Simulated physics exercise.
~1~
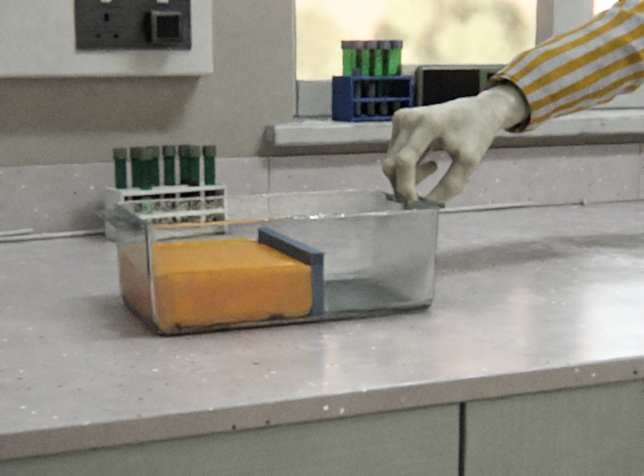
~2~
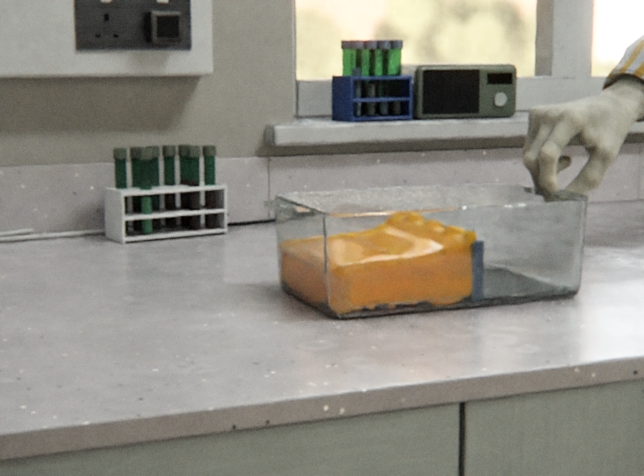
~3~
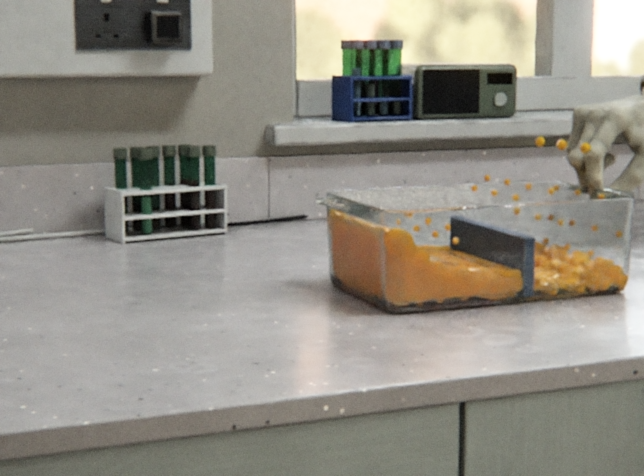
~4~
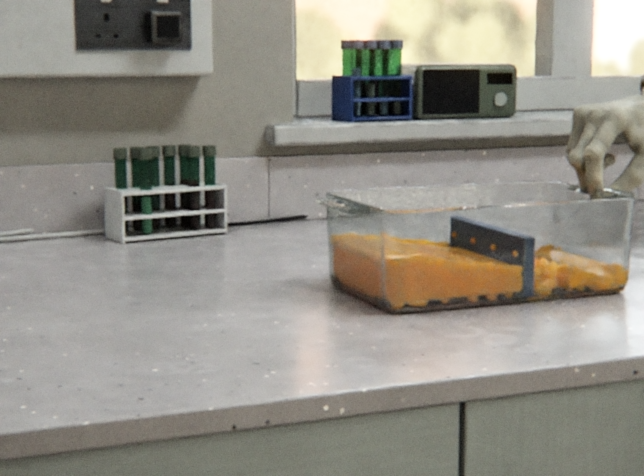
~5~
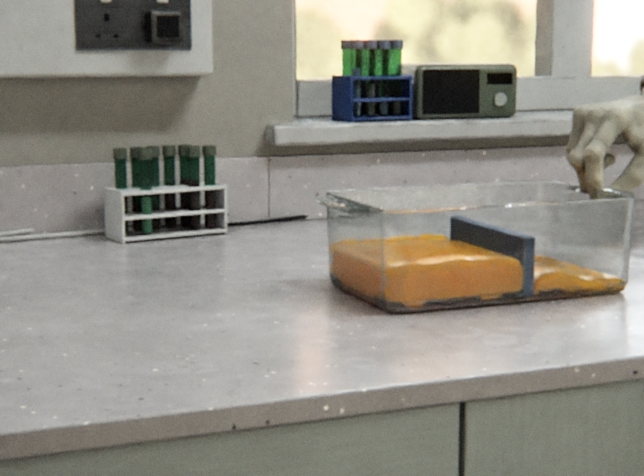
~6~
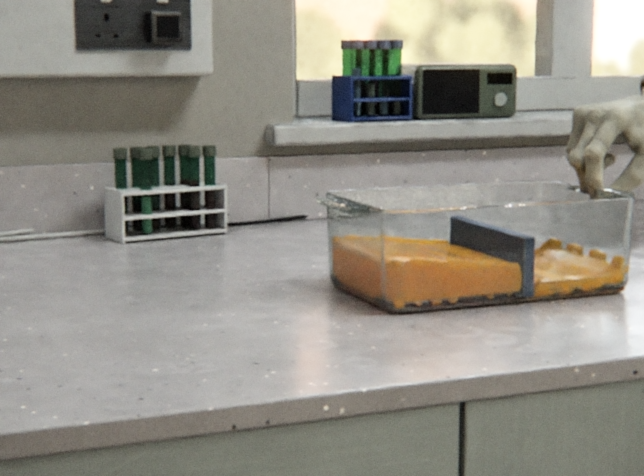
A hand pulls a clear box right, and some orange liquid sloshes over its divider.
